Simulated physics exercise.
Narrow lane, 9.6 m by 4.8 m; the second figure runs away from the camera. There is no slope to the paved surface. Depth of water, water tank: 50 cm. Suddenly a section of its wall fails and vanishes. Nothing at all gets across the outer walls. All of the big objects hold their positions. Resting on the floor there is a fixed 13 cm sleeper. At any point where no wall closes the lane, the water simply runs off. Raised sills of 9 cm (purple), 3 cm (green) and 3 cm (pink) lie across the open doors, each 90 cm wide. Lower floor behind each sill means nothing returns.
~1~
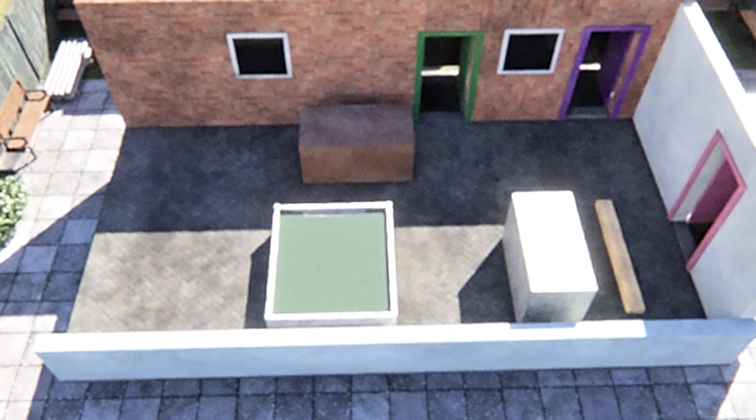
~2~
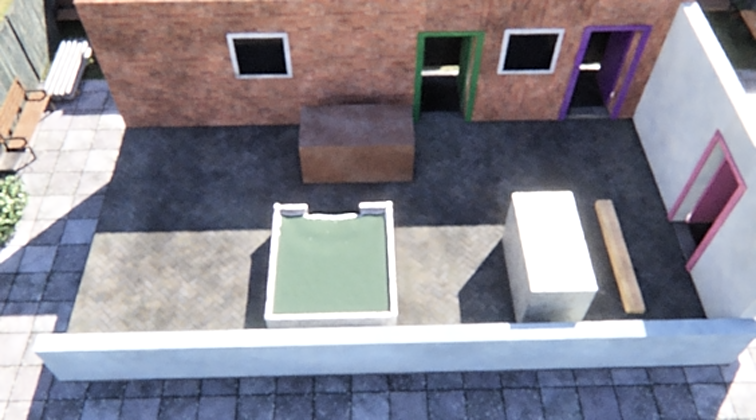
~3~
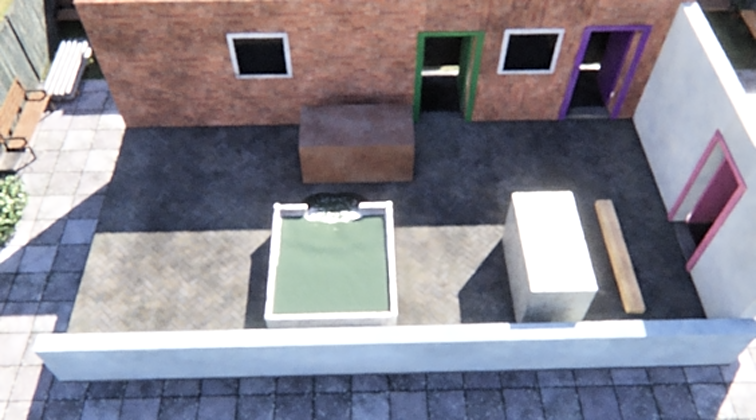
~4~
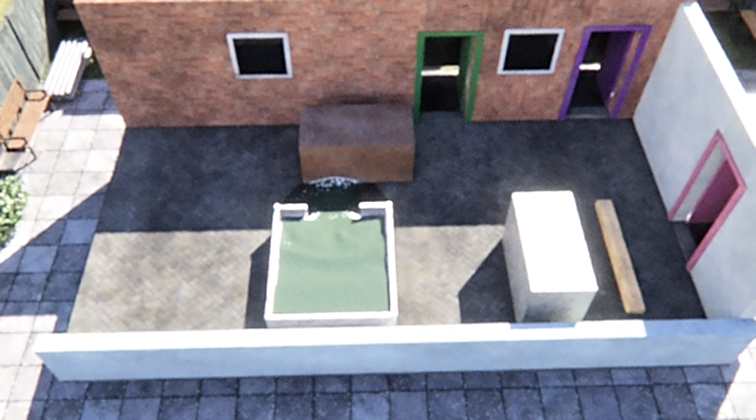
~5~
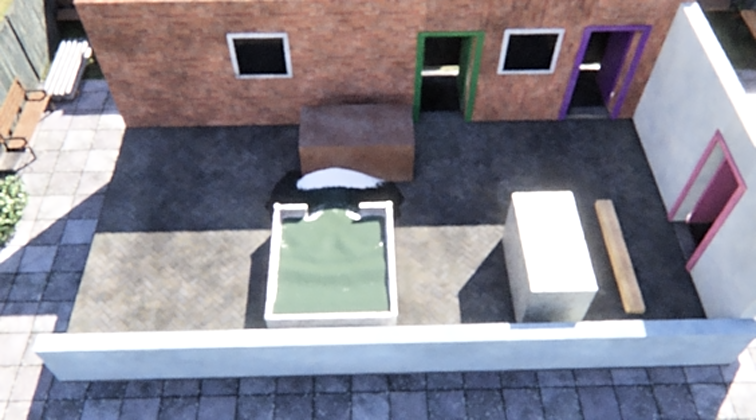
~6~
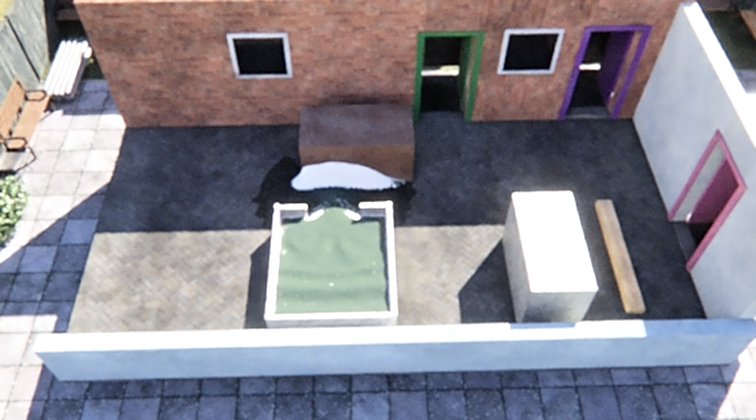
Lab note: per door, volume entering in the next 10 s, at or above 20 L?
Result: The purple door fails to clear the limit; the green door fails to clear the limit; the pink door fails to clear the limit.
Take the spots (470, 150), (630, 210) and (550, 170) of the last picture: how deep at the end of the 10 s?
Depths: About 2, 2 and 3 centimetres.
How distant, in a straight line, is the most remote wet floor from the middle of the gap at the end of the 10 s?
6.0 m.
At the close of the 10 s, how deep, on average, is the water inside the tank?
Mean depth: Some 8 cm.
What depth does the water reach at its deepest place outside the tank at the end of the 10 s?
It gets to some 8 cm.
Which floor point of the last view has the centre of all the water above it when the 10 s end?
Near (419, 233).
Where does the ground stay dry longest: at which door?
It is the green one.
A moment later water covers 15 % of the floor and is deepest (37 cm) near (335, 192); purple door not reached, green door not reached, pink door not reached.
Soon after water covers 35 % of the floor and is deepest (32 cm) near (335, 192); purple door not reached, green door not reached, pink door not reached.
Next water covers 55 % of the floor and is deepest (20 cm) near (335, 192); purple door not reached, green door not reached, pink door not reached.
Later on water covers 65 % of the floor and is deepest (14 cm) near (325, 193); purple door 7 cm at the sill, 0 L in, green door not reached, pink door not reached.
At the end water covers 75 % of the floor and is deepest (8 cm) near (335, 192); purple door 4 cm at the sill, 0 L in, green door 2 cm at the sill, 0 L in, pink door 4 cm at the sill, 1 L in.
